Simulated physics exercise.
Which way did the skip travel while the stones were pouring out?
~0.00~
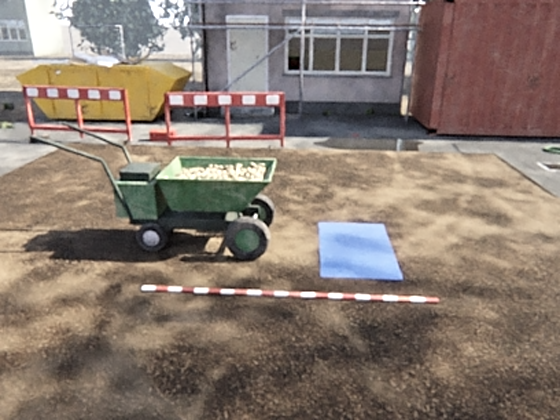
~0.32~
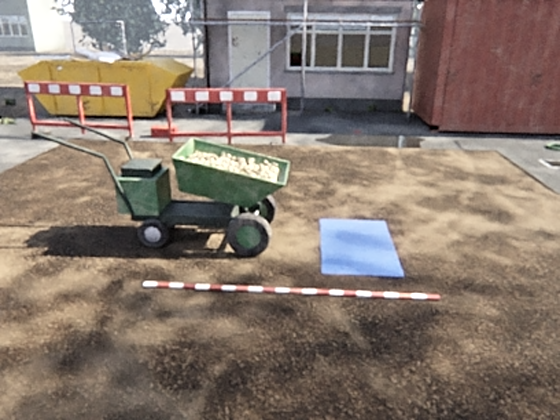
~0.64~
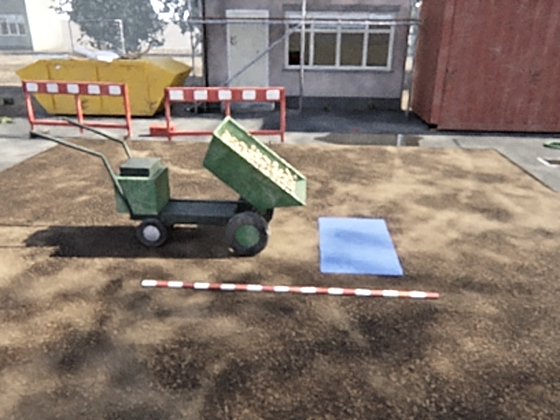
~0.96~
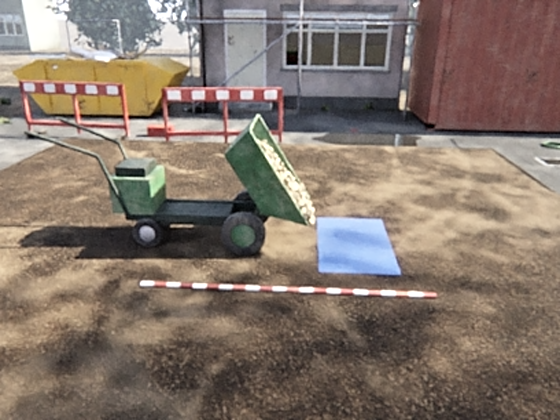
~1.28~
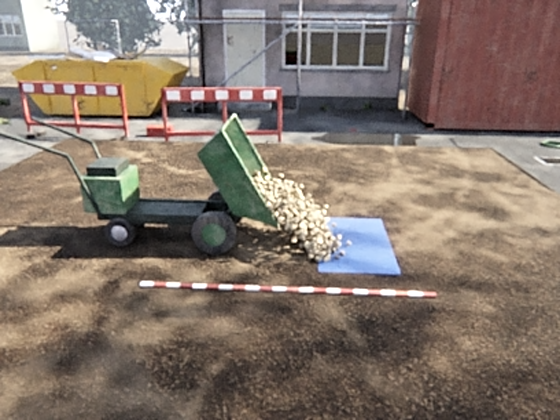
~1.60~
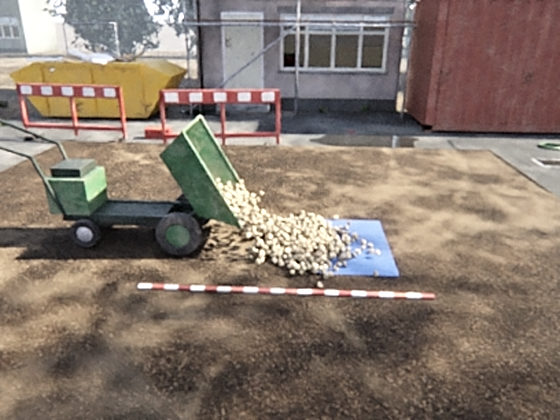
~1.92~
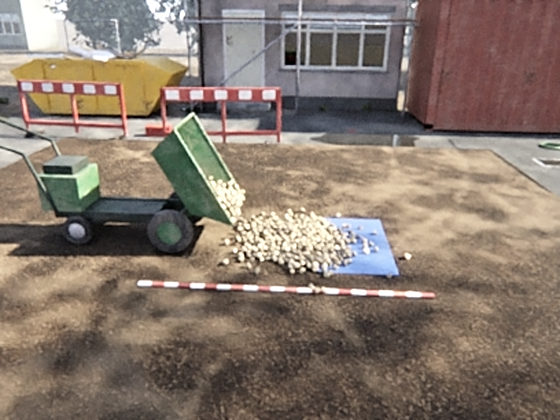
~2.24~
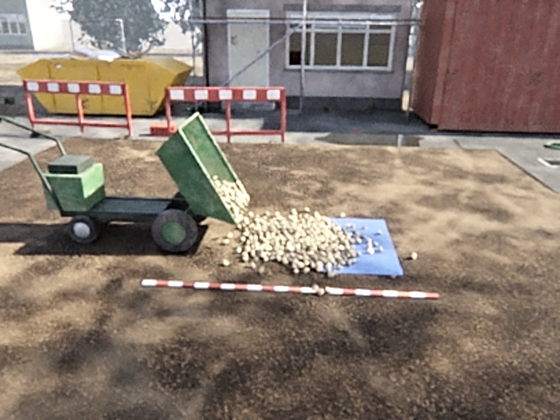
The skip travelled to the left, away from the blue sheet, as the barrow rolled back.
